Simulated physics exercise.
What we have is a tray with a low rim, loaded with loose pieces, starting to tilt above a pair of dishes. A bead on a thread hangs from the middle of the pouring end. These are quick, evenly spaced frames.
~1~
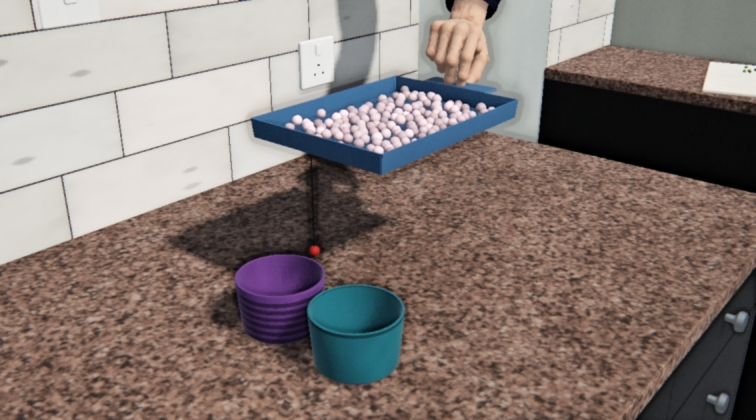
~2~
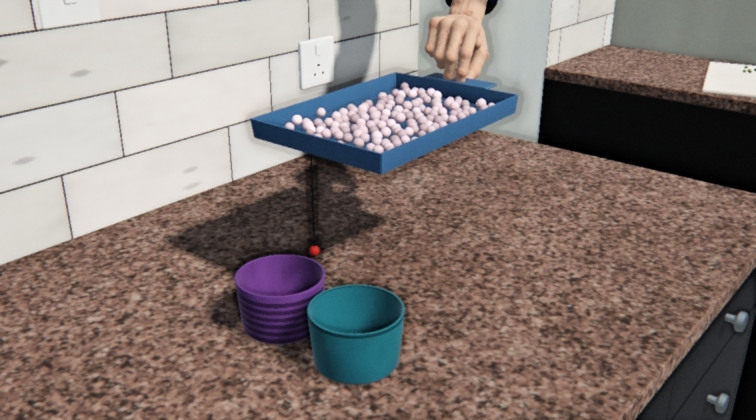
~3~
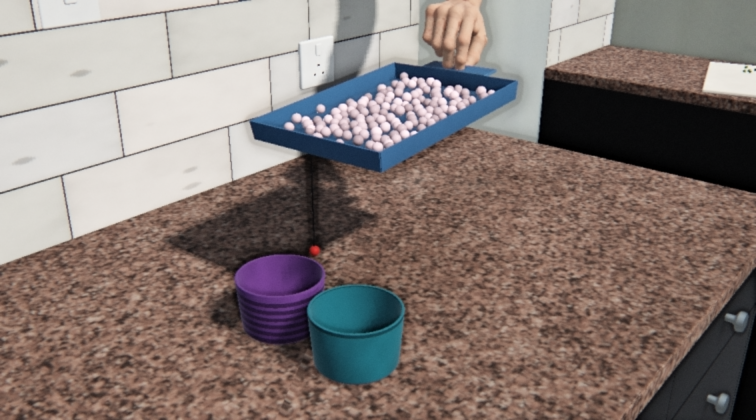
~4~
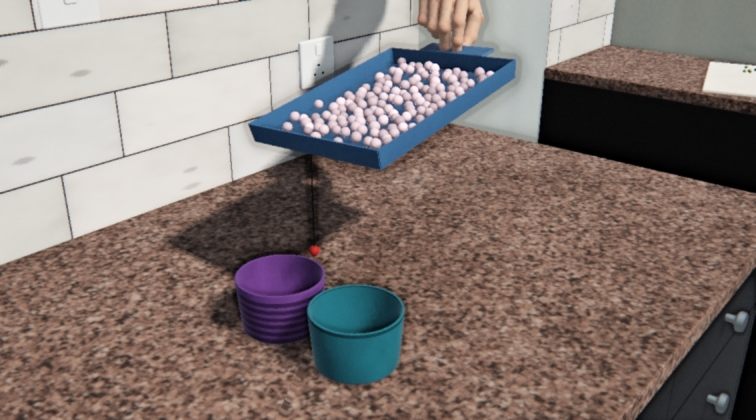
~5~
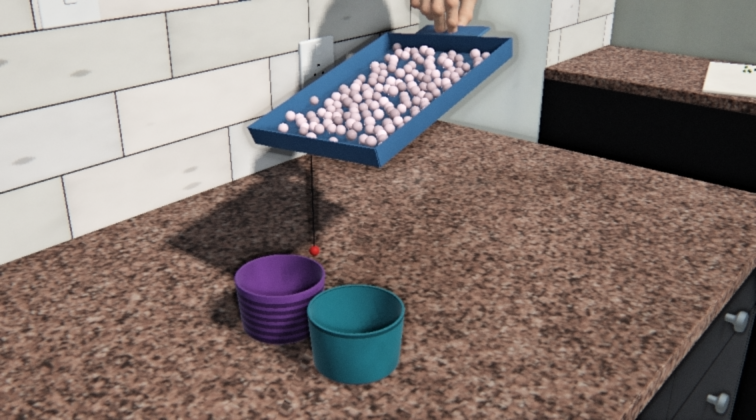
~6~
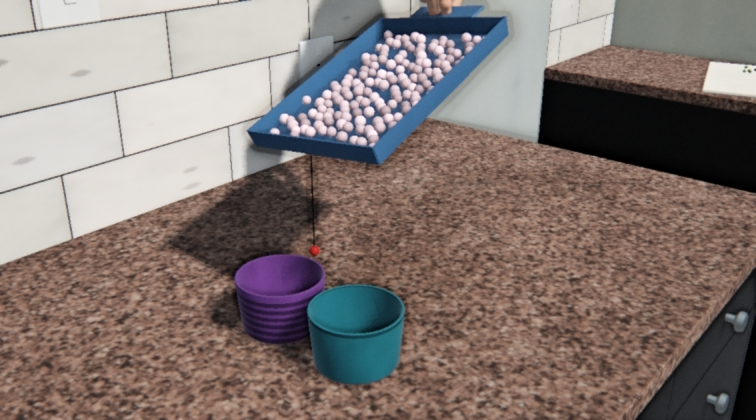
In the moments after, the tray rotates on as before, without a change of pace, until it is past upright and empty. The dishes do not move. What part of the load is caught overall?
Together they catch only the smaller part.
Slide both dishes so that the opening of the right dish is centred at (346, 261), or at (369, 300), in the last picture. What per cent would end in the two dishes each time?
The first gives 10 %, the second 20 %.
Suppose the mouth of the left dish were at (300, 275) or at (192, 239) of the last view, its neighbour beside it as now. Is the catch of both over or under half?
In turn: Under half; above a half.
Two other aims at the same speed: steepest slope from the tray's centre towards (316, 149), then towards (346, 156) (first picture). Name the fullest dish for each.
First the dish on the left, then right.
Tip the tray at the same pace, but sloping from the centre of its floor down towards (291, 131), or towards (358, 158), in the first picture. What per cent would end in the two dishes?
In turn 0 and 90 in a hundred.
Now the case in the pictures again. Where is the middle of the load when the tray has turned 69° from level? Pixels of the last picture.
Roughly at (288, 125).
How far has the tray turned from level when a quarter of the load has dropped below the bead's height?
Roughly 100°.
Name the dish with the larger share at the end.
Fuller: The dish on the left.
Soon after the last picture, tray tipped steeply; most on the tray; a stray few outside both; a small part in the air.
A little later, tray tipped past a quarter turn; about a quarter on the tray; a small part in the left dish; about a third outside both; about a quarter in the air.
Later still, tray tipped past a quarter turn; about a quarter in the left dish; most outside both.
By the end, tray tipped past a quarter turn; none in the right dish; about a quarter in the left dish; most outside both.
